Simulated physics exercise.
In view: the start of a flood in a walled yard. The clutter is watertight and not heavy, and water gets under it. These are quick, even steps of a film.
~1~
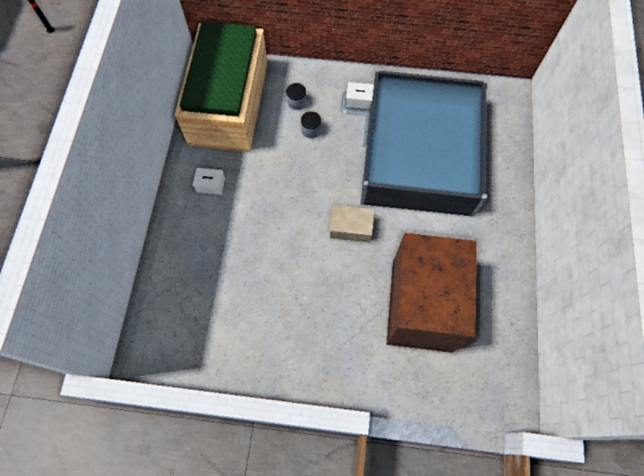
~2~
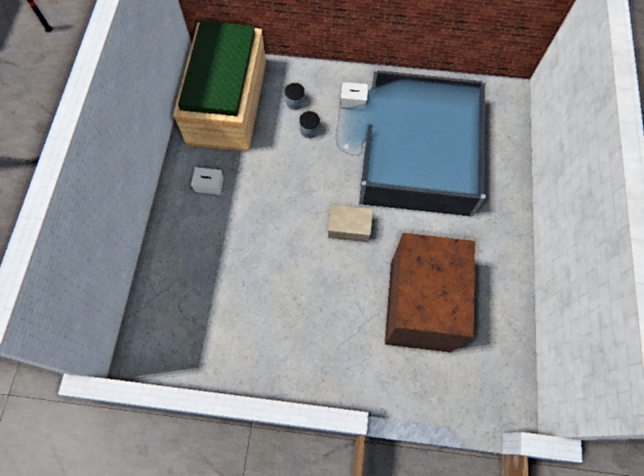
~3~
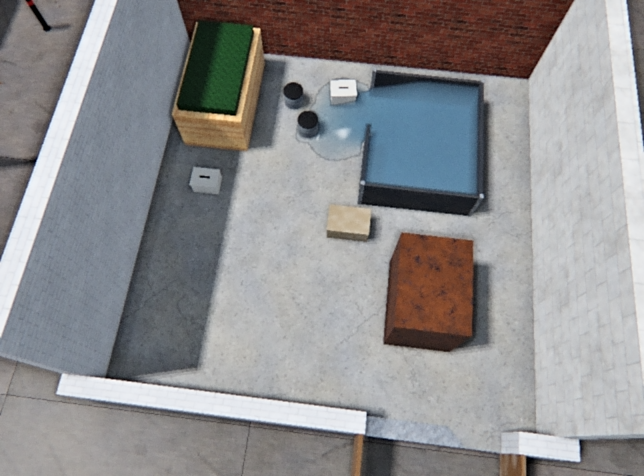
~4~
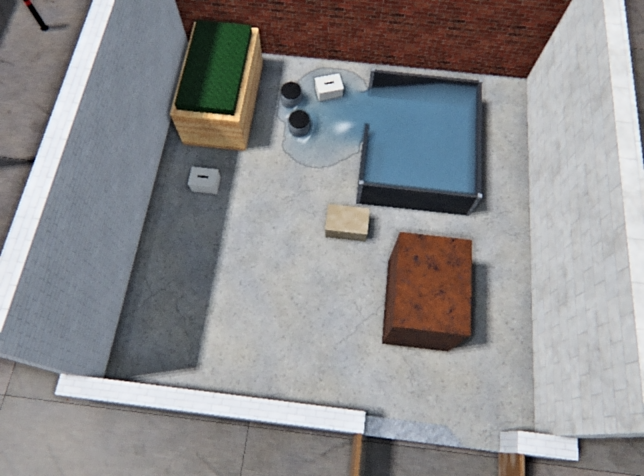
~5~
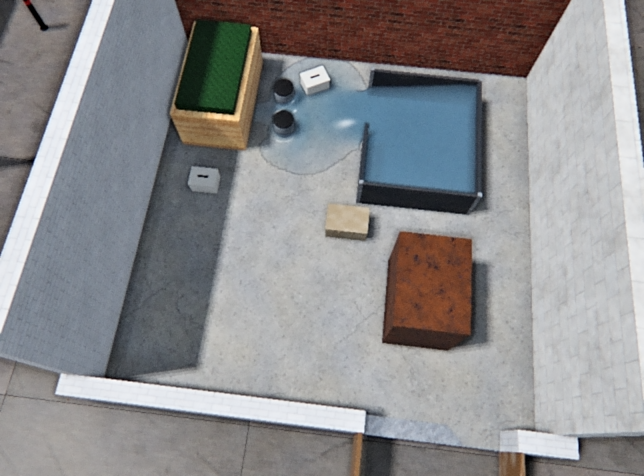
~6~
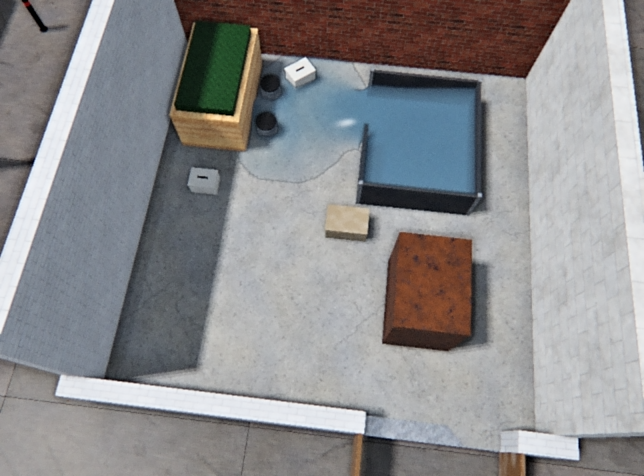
Water spreading from an open-sided tank in a walled yard, pushing a white box and then two dark pails leftward.
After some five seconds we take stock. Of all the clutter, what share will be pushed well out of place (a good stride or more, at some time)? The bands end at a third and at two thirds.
It is two thirds or above.
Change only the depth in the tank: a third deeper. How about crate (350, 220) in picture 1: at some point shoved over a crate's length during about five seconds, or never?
Answer: No.
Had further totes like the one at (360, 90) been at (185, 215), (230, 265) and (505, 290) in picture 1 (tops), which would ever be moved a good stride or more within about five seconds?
As listed: Shifted that much, shifted that much, less than that.
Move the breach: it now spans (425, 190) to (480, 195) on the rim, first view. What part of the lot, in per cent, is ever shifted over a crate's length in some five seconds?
About 20 per cent.
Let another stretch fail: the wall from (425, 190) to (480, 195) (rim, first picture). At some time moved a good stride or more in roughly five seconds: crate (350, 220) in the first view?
My call: Pushed that far.
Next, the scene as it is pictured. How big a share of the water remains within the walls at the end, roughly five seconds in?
I make it 100 per cent.
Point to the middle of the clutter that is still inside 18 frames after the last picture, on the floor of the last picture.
Around (249, 179).
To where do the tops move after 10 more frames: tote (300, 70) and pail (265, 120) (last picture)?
Close to (272, 43) and (206, 233).
A moment on, 3 of 5 are well off their spots; 3 afloat.
Next, 3 of 5 are well off their spots; 2 afloat.
Later, 3 of 5 are well off their spots; 3 afloat.
In the end, 4 of 5 are well off their spots, and 4 have been at some point; 4 afloat.
